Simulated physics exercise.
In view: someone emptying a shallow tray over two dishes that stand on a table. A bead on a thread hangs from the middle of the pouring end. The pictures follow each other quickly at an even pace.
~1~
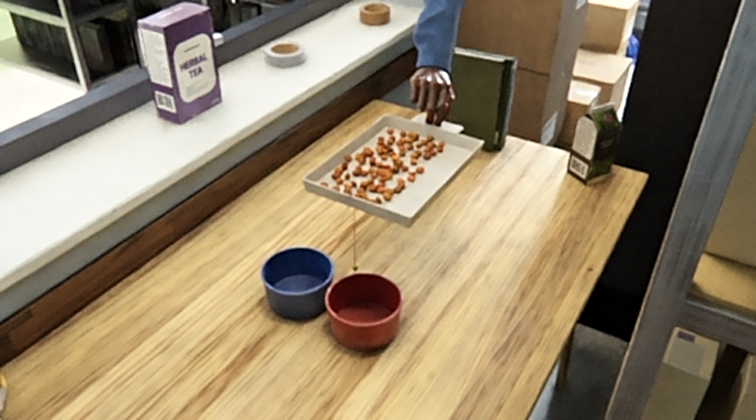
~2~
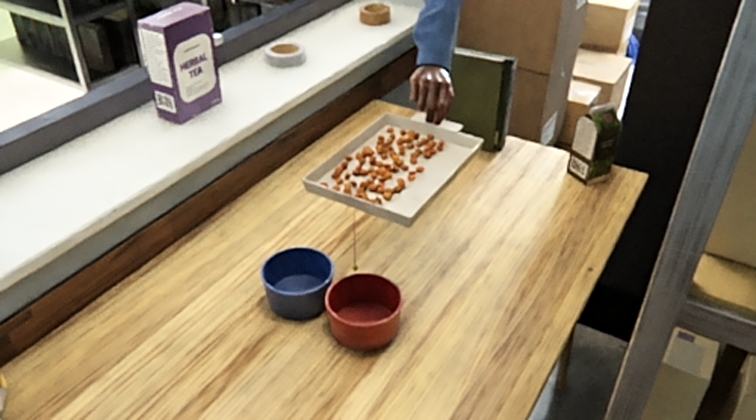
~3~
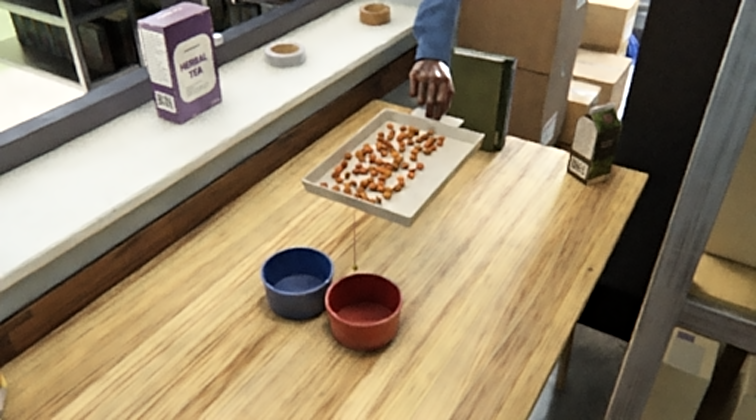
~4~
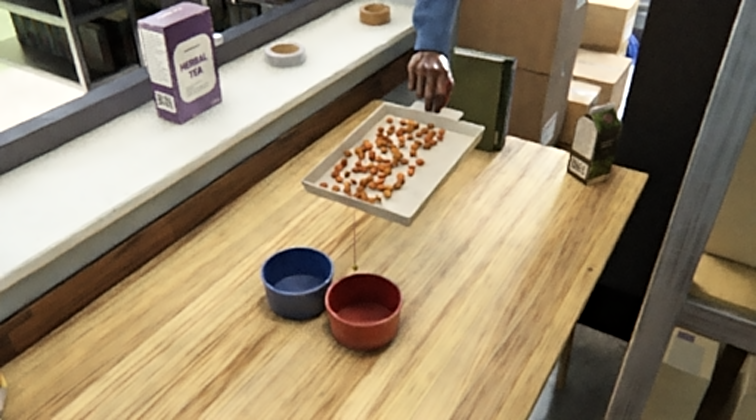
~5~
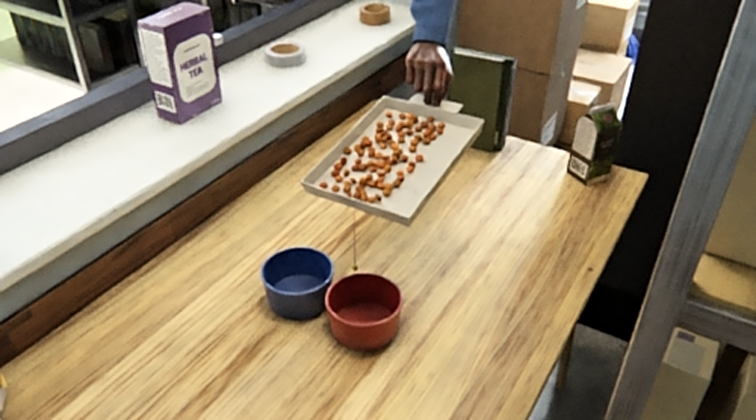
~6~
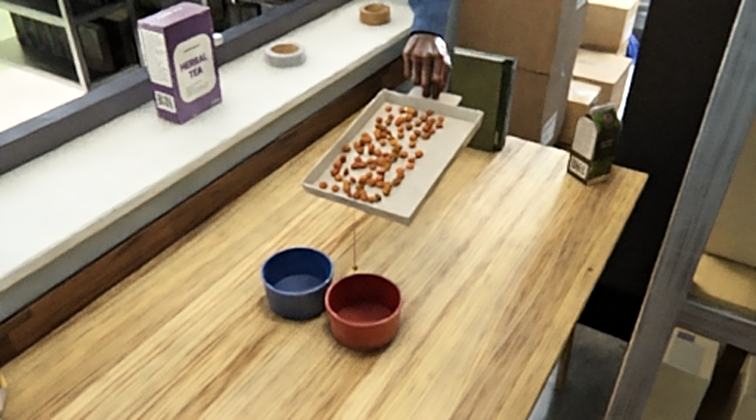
A tray of small orange-brown pieces, held by a hand above a blue bowl and a red bowl on a wooden table, tilted slightly toward its left corner while the bowls stayed still.
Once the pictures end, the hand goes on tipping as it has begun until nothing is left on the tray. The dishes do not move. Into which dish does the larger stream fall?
The left one ends fuller.
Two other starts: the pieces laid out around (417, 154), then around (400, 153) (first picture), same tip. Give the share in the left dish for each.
About 50 and 70 per cent.
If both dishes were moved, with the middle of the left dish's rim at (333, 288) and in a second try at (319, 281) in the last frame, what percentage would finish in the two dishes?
Roughly 50 per cent, and 90 per cent.
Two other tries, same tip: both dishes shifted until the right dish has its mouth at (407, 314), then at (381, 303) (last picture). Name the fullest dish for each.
The first try: The left one. The second: Left.
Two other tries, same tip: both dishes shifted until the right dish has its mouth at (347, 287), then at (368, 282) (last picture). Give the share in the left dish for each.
The first gives 40 %, the second 50 %.
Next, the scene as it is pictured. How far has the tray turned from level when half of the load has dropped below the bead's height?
Roughly 100°.
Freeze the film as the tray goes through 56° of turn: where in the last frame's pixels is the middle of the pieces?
Close to (344, 175).
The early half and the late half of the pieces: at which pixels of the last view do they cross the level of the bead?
Around (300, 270) and then (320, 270).
Just after the last frame, tray tipped steeply; every one on the tray.
A moment on, tray tipped right over; roughly half on the tray; just a few in the right dish; roughly a quarter in the left dish; just a few outside both; roughly a quarter in the air.
Further on, tray tipped past a quarter turn; roughly a quarter in the right dish; the larger part in the left dish; about a tenth outside both.
When it is over, tray tipped past a quarter turn; roughly a quarter in the right dish; the larger part in the left dish; about a tenth outside both.
